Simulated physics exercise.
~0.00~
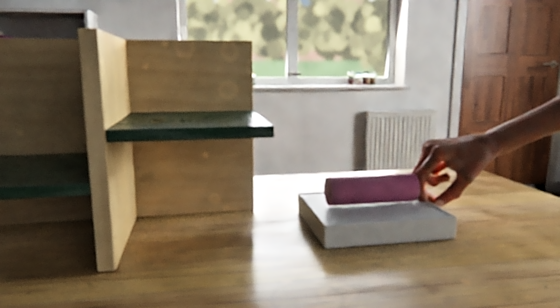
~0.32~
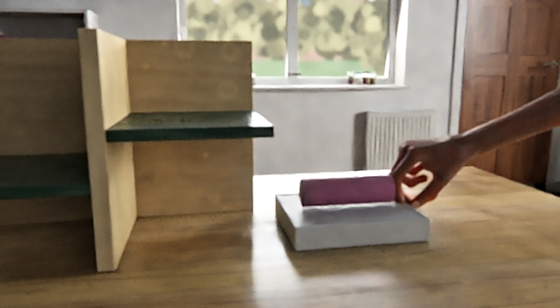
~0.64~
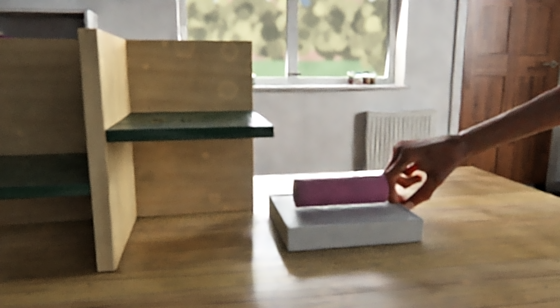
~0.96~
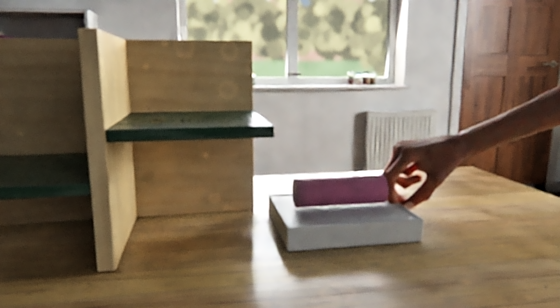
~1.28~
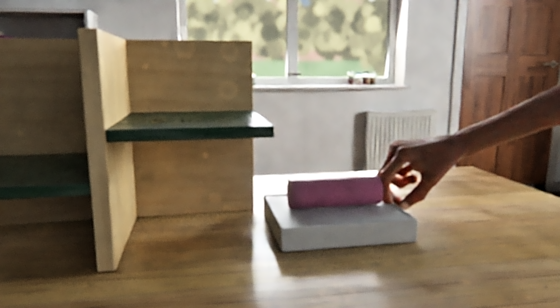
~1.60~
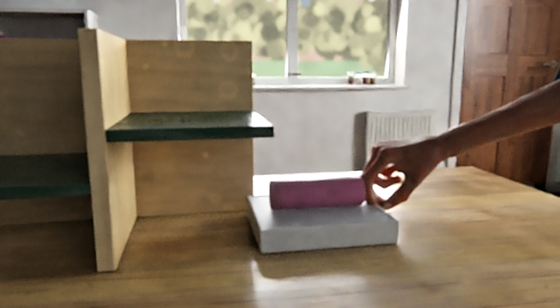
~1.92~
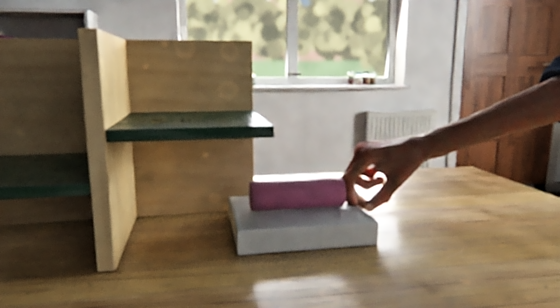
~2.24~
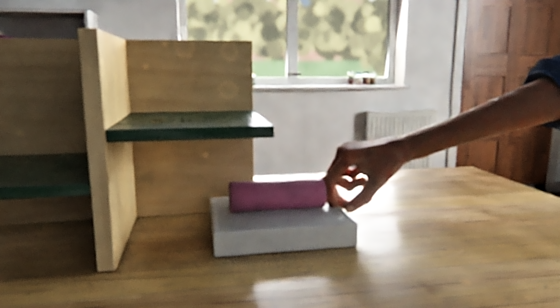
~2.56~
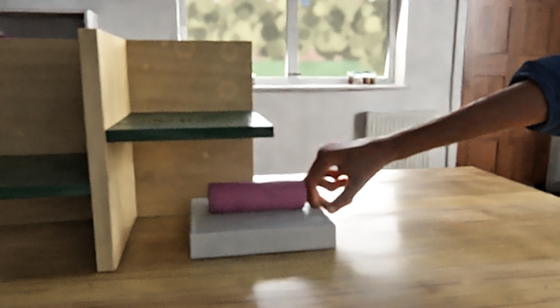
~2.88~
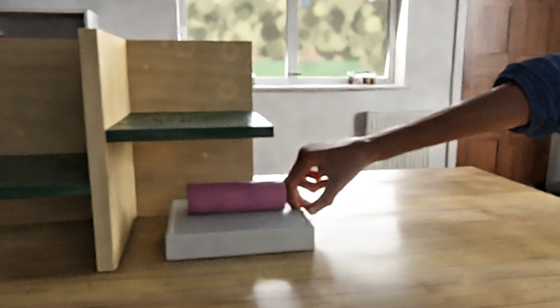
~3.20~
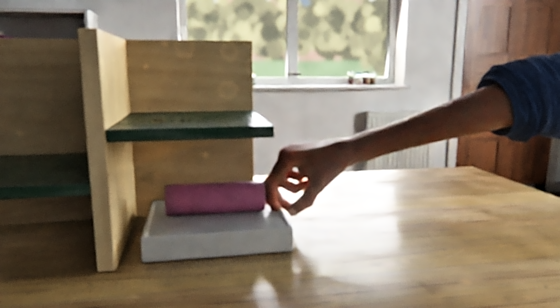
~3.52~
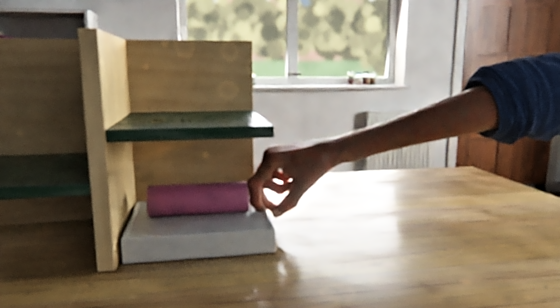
A hand reaches in from the right over a wooden table, seen from a still, slightly raised side view in a room with a window, a radiator and a brown door. It holds the end of a pink candle lying on its side on a white tray. At left stands a pale wooden rack with dark green shelves. The hand slides candle and tray left, pauses briefly, then keeps going steadily as a blue sleeve comes into view. The candle passes below the low shelf without being knocked, ending beneath it, still lying on the tray, beside the upright panel.
